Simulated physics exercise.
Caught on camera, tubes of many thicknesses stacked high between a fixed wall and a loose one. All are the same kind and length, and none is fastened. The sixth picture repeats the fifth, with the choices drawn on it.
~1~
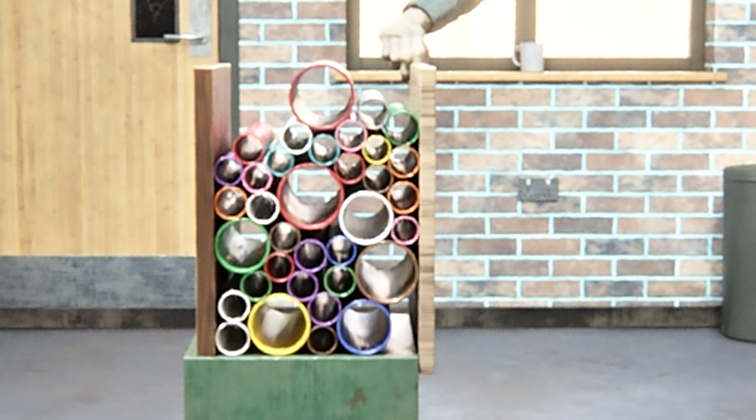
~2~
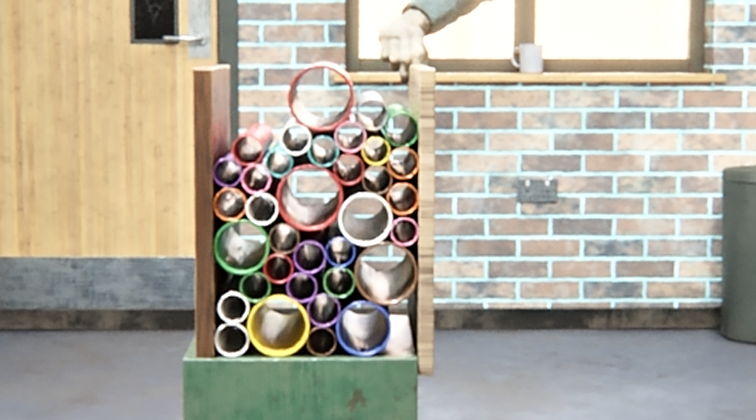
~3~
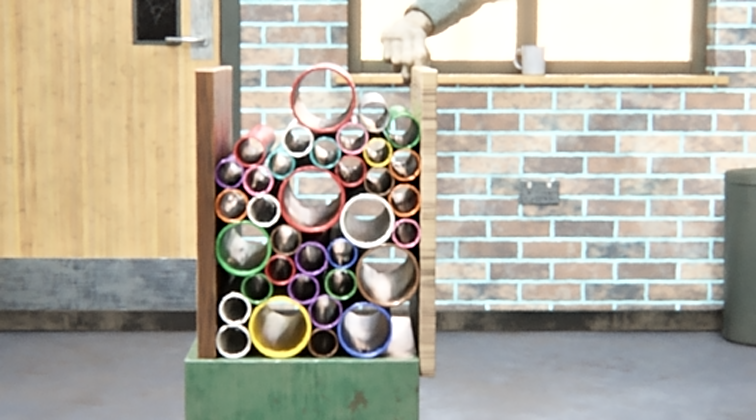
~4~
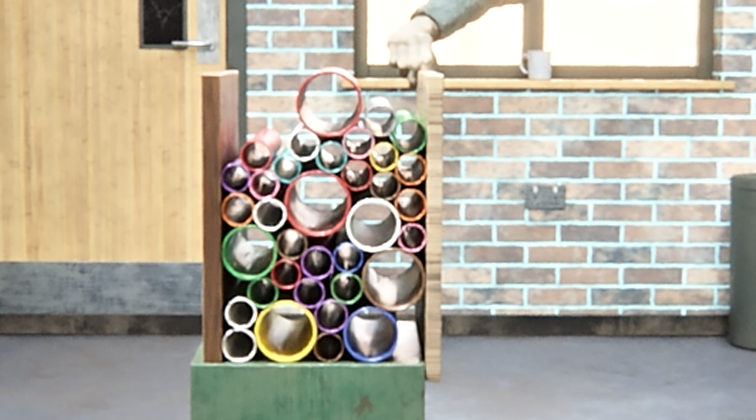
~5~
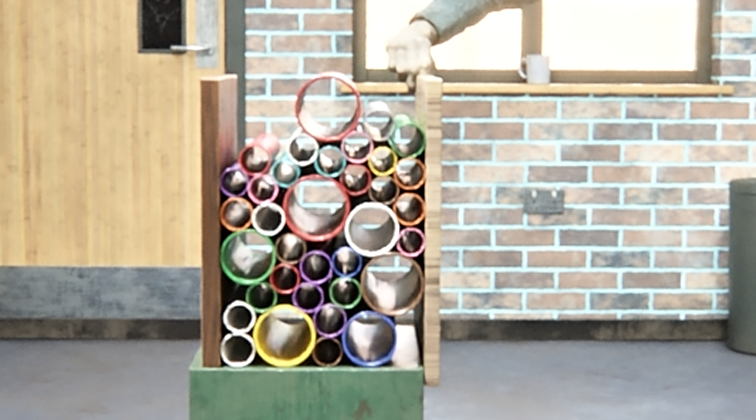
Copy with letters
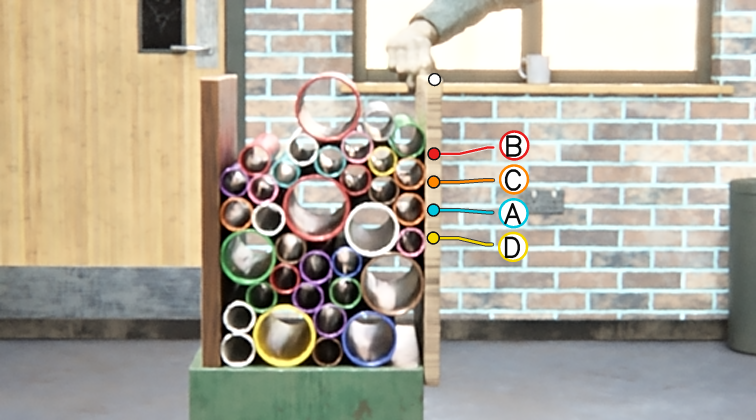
Colourful tubes of mixed widths sitting stacked between two upright boards on a green base, a hand resting motionless above right.
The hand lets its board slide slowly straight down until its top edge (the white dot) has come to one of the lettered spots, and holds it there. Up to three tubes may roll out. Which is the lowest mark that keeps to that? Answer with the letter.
Lower it to C and no more.
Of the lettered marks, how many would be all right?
The number is two.
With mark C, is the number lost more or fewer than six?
It loses fewer than six.
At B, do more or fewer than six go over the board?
Fewer than six.
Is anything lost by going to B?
At B: No.
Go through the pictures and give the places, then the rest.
The first picture shows side board (421, 206); a white tube (232, 338); a white tube (235, 307).
The second picture shows a white tube (234, 308); a red tube (279, 268).
The third picture shows a white tube (368, 221); a brown tube (379, 181).
The fourth picture shows a purple tube (236, 178); a pink tube (358, 142).
The fifth picture shows side board (426, 218); a white tube (238, 349); a white tube (240, 318).
On the marked copy, A at (434, 210); B at (434, 154); C at (434, 182); D at (433, 238); the white dot at (435, 80).
Following C. Soon after the start, top of the board (426, 128).
Later, top of the board (426, 181).
In the end, top of the board (426, 182), two out over the board.
As for the rest, A four out over the board; B none out over the board; D more than three out over the board.
